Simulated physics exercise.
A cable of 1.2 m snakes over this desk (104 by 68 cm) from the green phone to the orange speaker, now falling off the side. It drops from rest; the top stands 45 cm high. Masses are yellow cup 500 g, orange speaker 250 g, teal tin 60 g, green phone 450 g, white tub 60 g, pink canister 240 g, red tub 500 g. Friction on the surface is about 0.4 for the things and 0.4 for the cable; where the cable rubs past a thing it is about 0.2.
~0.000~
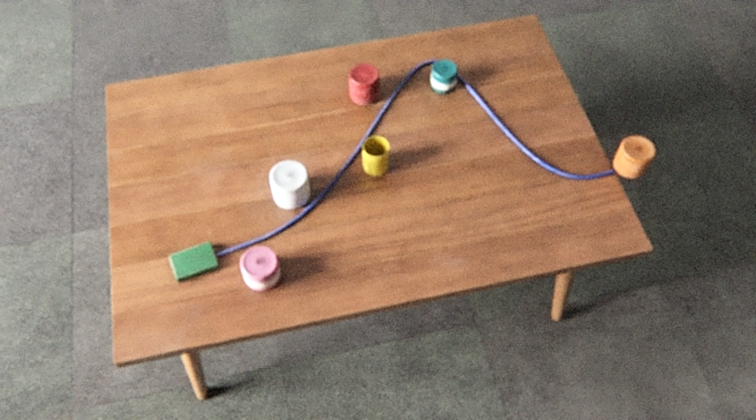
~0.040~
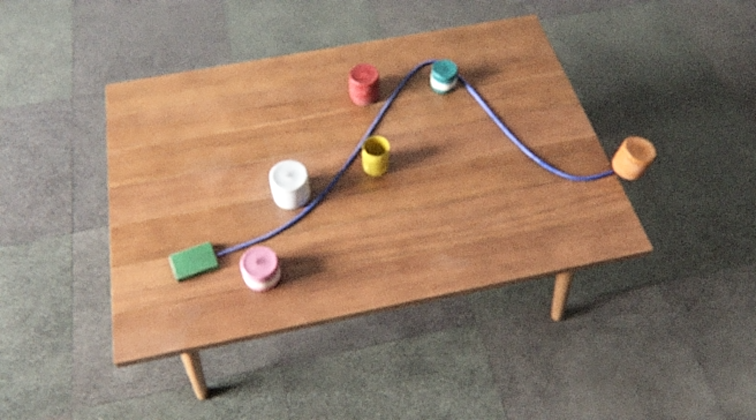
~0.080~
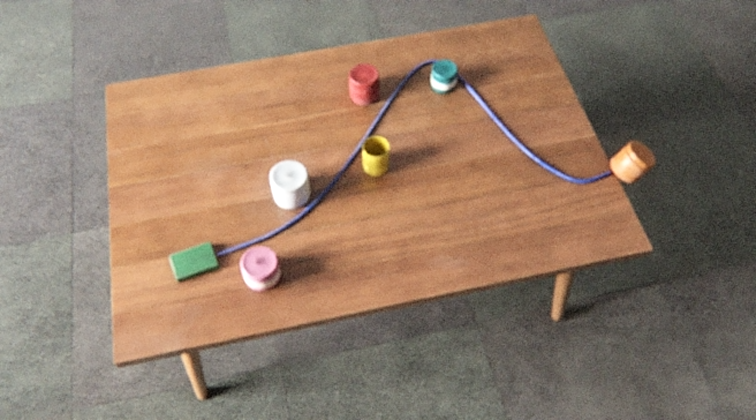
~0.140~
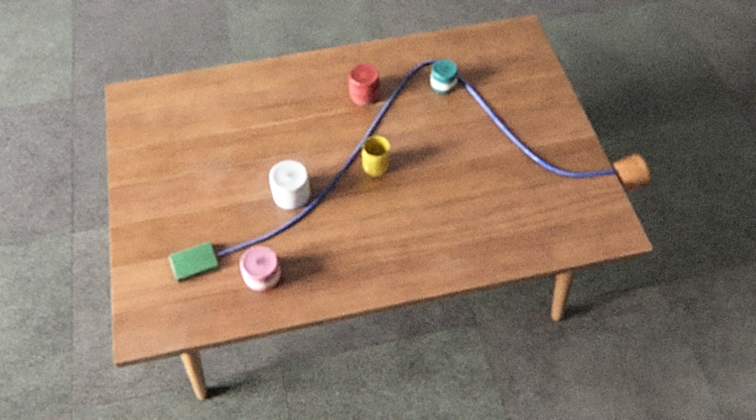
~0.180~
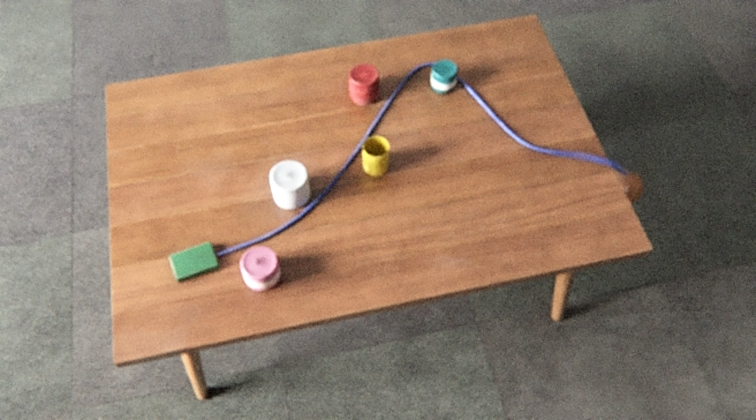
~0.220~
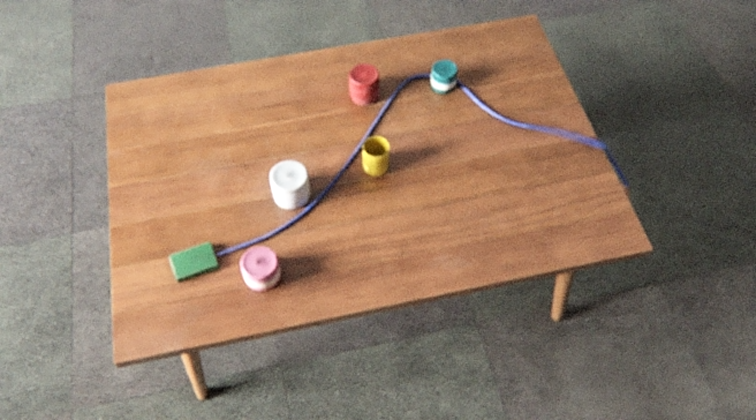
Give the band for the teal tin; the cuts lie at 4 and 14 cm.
Result: Teal tin travels a long way.
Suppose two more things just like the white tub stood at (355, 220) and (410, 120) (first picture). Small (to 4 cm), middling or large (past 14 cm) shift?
In turn: Small, large.
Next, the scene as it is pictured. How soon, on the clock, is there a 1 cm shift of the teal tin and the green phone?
About: Teal tin 0.26 s, green phone never.
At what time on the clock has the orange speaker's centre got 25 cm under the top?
That is: 0.30 s.
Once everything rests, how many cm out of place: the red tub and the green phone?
Red tub 0 cm, green phone 0 cm.
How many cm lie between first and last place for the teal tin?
Teal tin off the top.
By 0.5 s, the cable's tail end at (218, 254); teal tin 32 cm off its start, orange speaker over the edge, white tub 1 cm off its start.
By 0.7 s, the cable's tail end at (218, 254); teal tin over the edge, orange speaker over the edge, white tub 1 cm off its start.
By 1.0 s, the cable's tail end at (218, 254); teal tin over the edge, orange speaker over the edge, white tub 1 cm off its start at (284, 171).
By 1.2 s, the cable's tail end at (218, 254); teal tin over the edge, orange speaker over the edge, white tub 1 cm off its start.
By 2.4 s, the cable's tail end at (218, 254); teal tin over the edge, orange speaker over the edge, white tub 1 cm off its start at (284, 171).
